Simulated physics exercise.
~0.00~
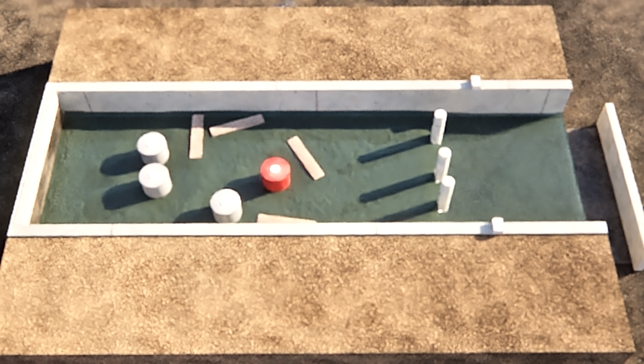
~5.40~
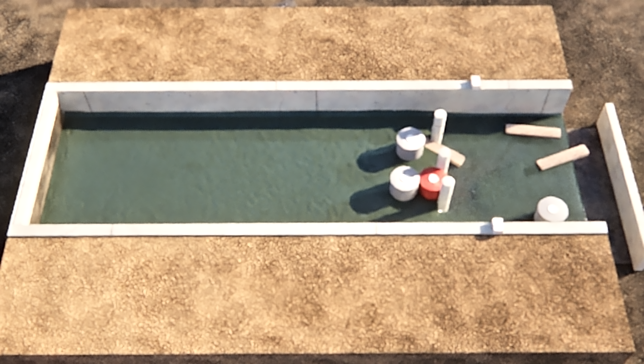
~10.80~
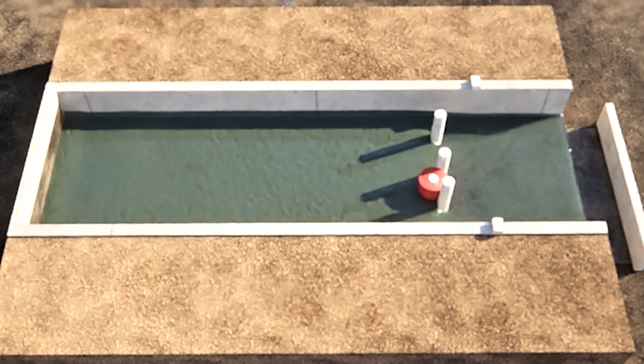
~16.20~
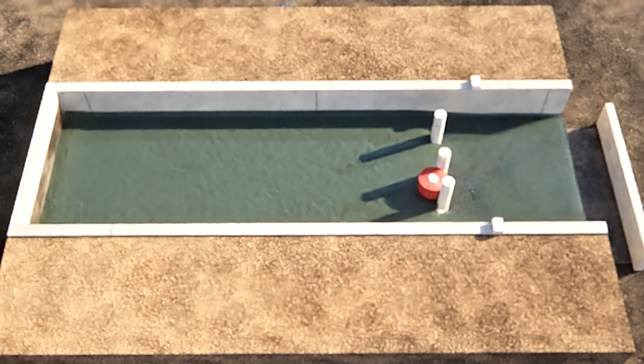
Water carries white tubs and boards out to the right while the red tub stays against the posts.
